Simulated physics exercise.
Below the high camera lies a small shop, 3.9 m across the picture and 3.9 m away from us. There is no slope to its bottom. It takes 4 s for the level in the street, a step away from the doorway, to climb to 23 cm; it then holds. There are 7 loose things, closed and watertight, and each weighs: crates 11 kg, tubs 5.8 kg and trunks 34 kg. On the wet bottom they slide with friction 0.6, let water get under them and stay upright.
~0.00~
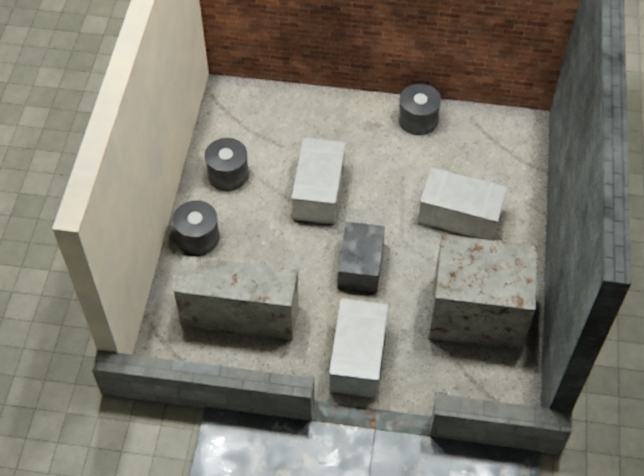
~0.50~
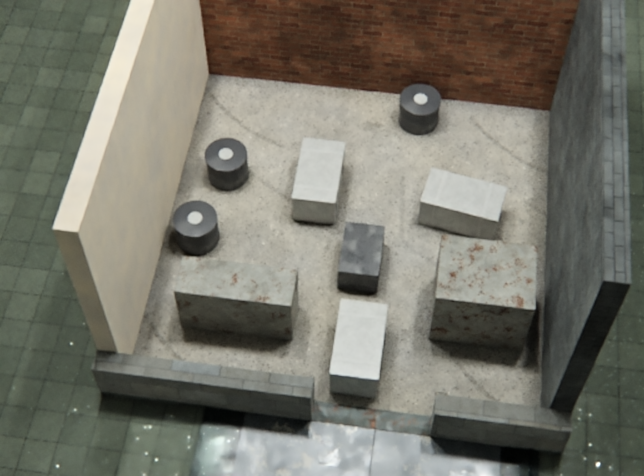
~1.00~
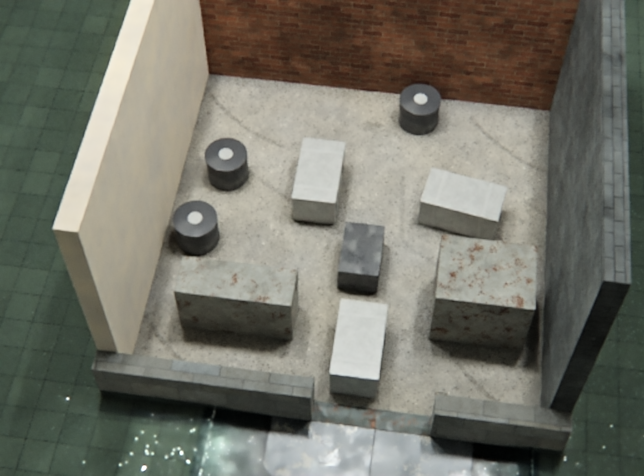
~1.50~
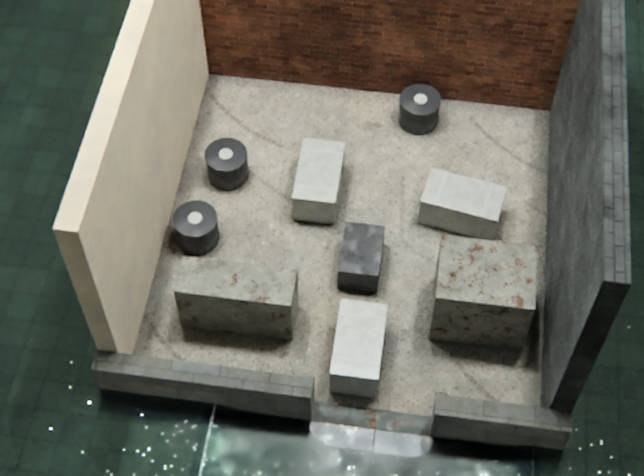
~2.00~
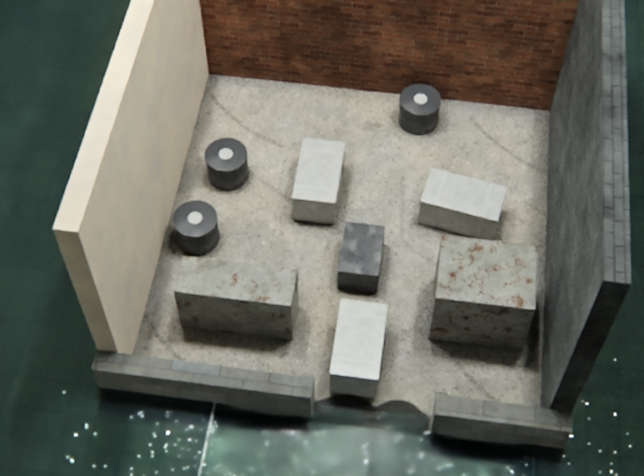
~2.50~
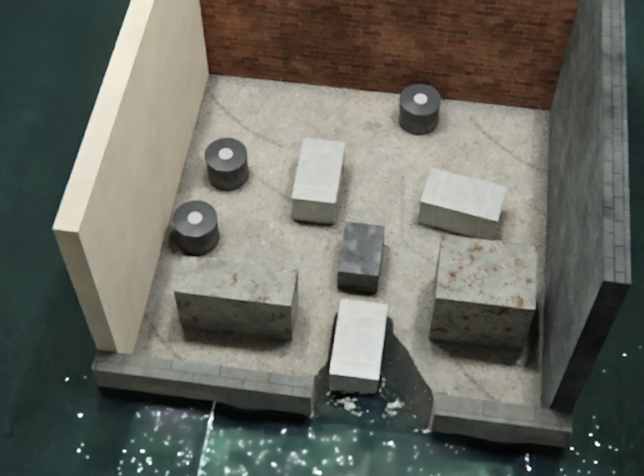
To begin with, dark tubs and pale and dark blocks sit on a dry floor inside a walled room, seen from above. Outside, dark green water deepens over the tiles and covers the paving by the doorway, then a little enters through the gap, while nothing inside shifts.
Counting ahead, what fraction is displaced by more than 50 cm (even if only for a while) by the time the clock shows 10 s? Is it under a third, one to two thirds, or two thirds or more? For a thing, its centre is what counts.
Two thirds or more.
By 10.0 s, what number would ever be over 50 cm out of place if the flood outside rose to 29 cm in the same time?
The answer would then be 6.
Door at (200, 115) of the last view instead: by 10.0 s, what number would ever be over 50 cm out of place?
That gives 3 of them.
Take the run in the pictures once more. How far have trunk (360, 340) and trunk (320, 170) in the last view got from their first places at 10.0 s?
Net displacement, in order: 300 cm; 30 cm.
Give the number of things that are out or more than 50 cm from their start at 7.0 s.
Count then: 2.
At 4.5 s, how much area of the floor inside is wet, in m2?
Roughly 5.0 m2.
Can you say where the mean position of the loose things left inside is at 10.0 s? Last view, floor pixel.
Close to pixel (352, 144).
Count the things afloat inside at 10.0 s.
At that time, 7.
After 3.5 s 0 of 7 are over 50 cm from their spots; 0 afloat.
After 4.5 s 0 of 7 are over 50 cm from their spots; 0 afloat.
After 7.0 s 2 of 7 are over 50 cm from their spots; 1 afloat.
After 10.0 s 5 of 7 are over 50 cm from their spots, and 5 have been at some point; 7 afloat.
